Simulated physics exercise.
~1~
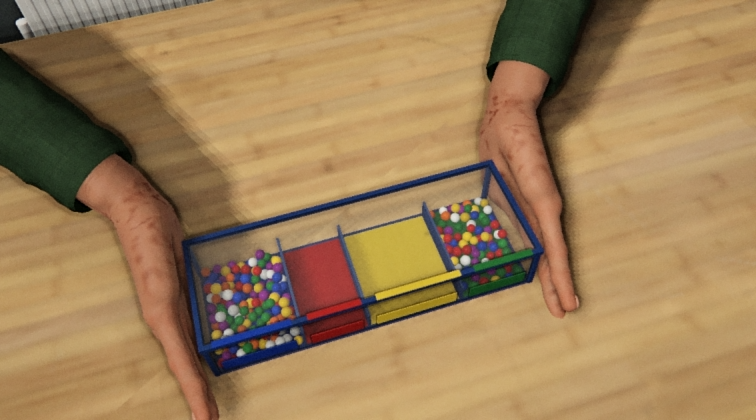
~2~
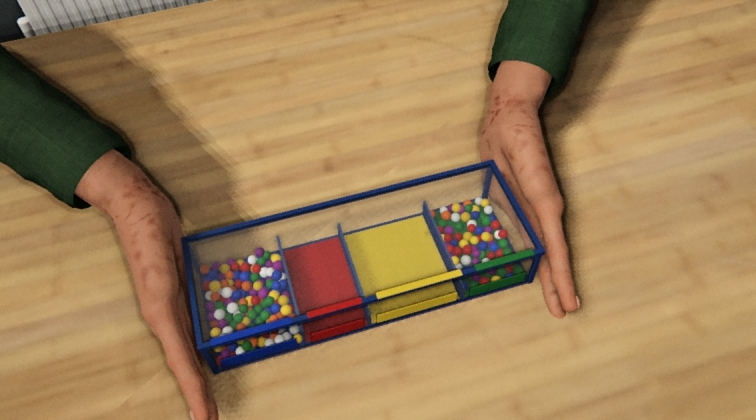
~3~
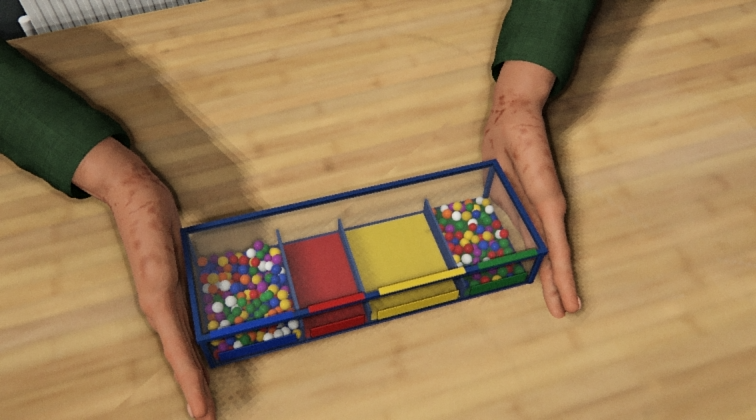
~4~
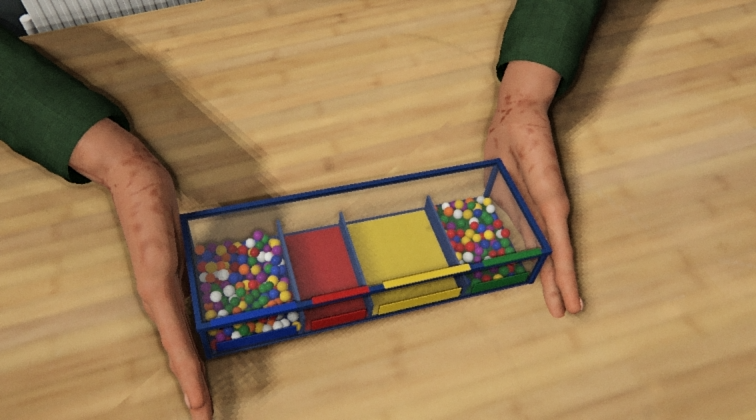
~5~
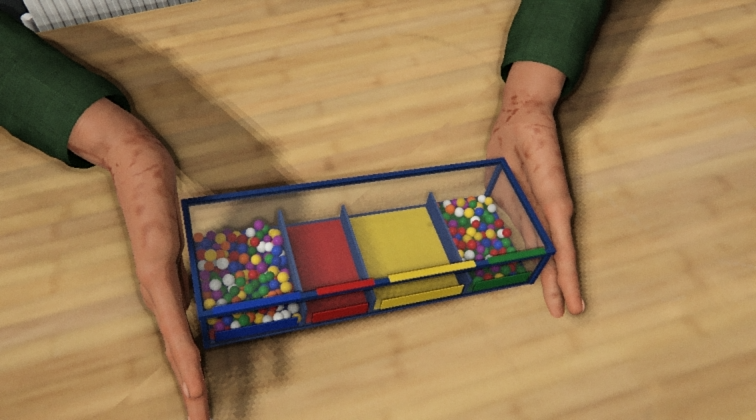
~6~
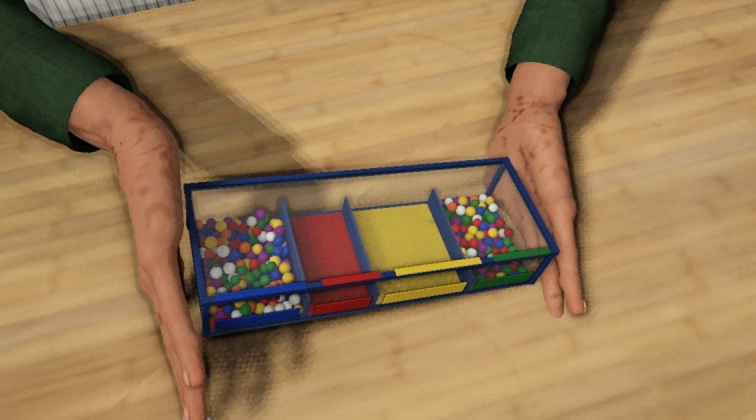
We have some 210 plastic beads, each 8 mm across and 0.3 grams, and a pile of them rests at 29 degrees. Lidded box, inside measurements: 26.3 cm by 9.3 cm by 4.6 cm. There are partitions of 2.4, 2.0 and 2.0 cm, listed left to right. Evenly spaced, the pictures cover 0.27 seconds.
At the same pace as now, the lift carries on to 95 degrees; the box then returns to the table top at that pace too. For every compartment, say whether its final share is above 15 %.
Red: No, blue: No, green: Yes, yellow: No.
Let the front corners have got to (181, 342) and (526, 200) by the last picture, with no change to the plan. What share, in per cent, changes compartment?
Estimate: Around 35 %.
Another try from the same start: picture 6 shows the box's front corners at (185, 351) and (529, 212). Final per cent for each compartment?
Per cent at the end: Red 5; blue 90; green 0; yellow 0.
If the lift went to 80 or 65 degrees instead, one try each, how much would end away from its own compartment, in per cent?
First try: Around 30 %; second try: Around 5 %.
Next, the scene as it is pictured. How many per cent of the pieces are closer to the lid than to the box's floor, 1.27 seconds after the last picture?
Share: Approx. 40 %.
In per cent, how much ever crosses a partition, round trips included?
60 %, roughly.
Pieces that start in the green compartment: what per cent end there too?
100 per cent, roughly.
Then, 1.27 s after the last picture, tilt 95 degrees; red 15 %, blue 40 %, green 35 %, yellow 5 %.
Then, 2.12 s after the last picture, tilt 43 degrees; blue 5 %, green 90 %, yellow 10 %.
Then, 2.98 s after the last picture, tilt 0 degrees; blue 5 %, green 90 %, yellow 10 %.
In the end, red 0 %, blue 5 %, green 90 %, yellow 10 %.
